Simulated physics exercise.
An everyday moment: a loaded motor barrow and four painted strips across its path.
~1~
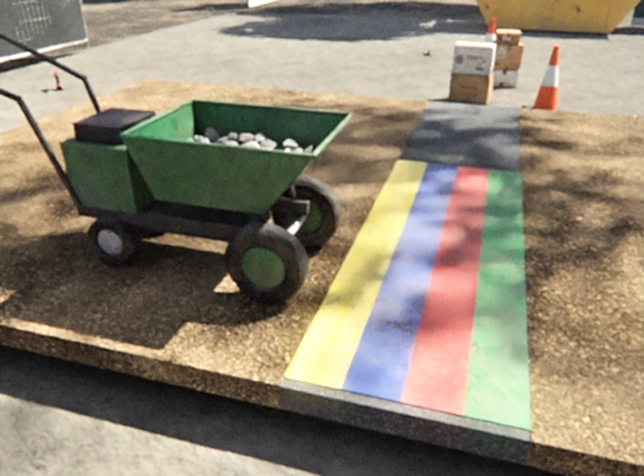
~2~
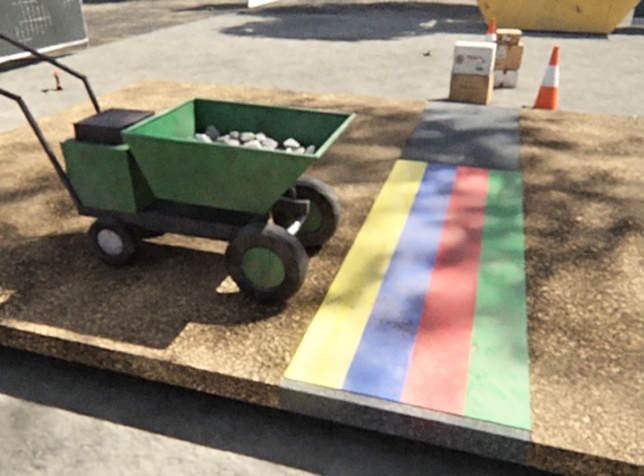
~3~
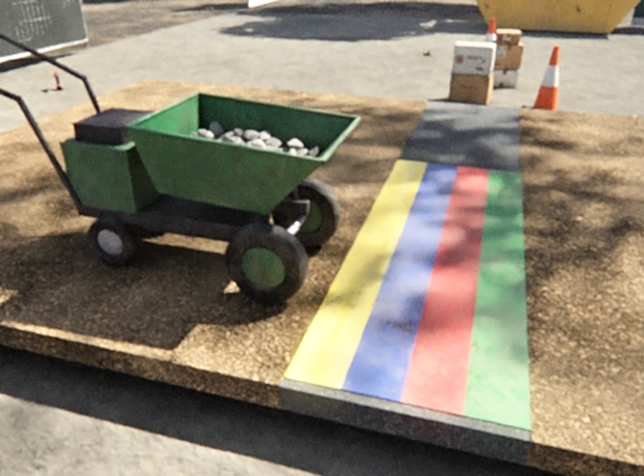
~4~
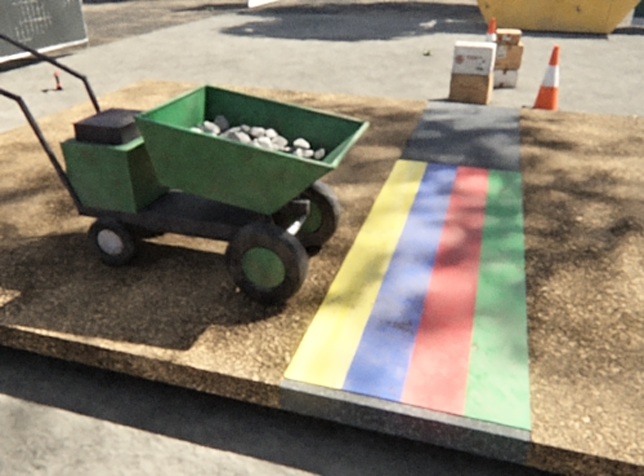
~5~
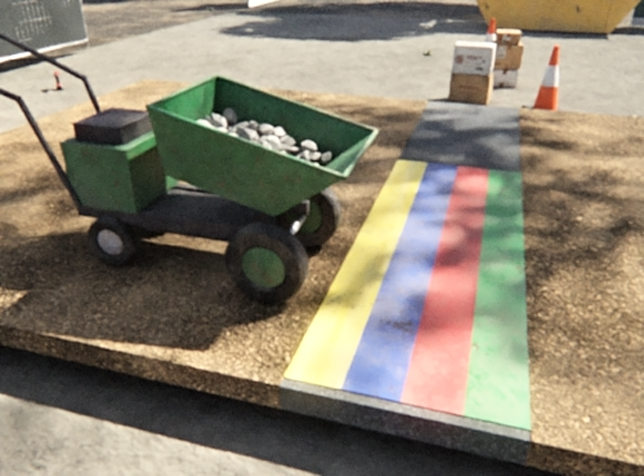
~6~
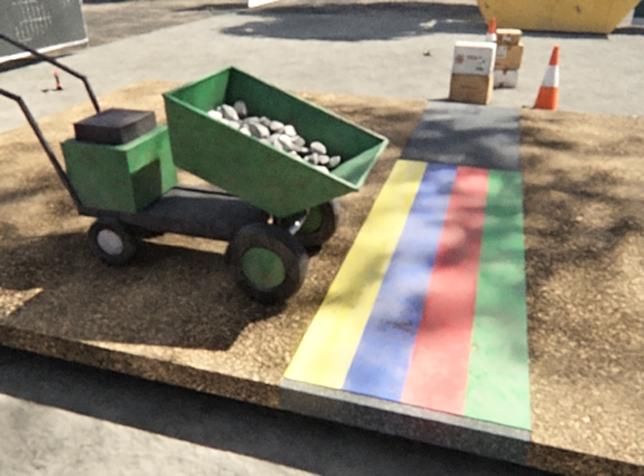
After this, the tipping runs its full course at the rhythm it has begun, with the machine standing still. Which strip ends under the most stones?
The heap favours the red strip.
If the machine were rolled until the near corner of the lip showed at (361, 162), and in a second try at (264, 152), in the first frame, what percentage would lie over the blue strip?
About 0 and 40 per cent.
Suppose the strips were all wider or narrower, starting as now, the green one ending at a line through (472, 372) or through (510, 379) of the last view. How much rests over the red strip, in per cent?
Near 30 % and 30 %.
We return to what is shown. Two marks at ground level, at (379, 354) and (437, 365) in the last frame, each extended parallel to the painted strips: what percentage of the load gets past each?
Near 60 % and 30 %.
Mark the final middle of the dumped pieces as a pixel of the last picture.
At about (448, 289).
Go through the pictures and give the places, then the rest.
The first picture shows lip of the skip at (313, 157), level; top of the load at (224, 159), broken stones; yellow strip at (332, 339); blue strip at (384, 350); red strip at (440, 360); green strip at (498, 372).
The second picture shows lip of the skip at (315, 158), tipped barely; top of the load at (225, 159).
The third picture shows lip of the skip at (322, 162), tipped barely; top of the load at (217, 149).
The fourth picture shows lip of the skip at (331, 168), tipped a little; top of the load at (223, 144).
The fifth picture shows lip of the skip at (343, 178), tipped a little; top of the load at (225, 146).
The sixth picture shows lip of the skip at (356, 190), tipped clearly; top of the load at (230, 133); yellow strip at (332, 339); blue strip at (384, 350); red strip at (440, 360); green strip at (498, 372).
Soon after the last picture, skip tipped steeply; all in the skip.
A little later, skip tipped right over; most in the skip; a small part over the blue strip; about a quarter over the red strip.
Later still, skip tipped right over; about a third in the skip; a small part over the blue strip; about a third over the red strip; about a quarter over the green strip; a stray few off the paint.
At rest, skip tipped right over; about a third in the skip; none over the yellow strip; a small part over the blue strip; about a third over the red strip; a small part over the green strip; a stray few off the paint.
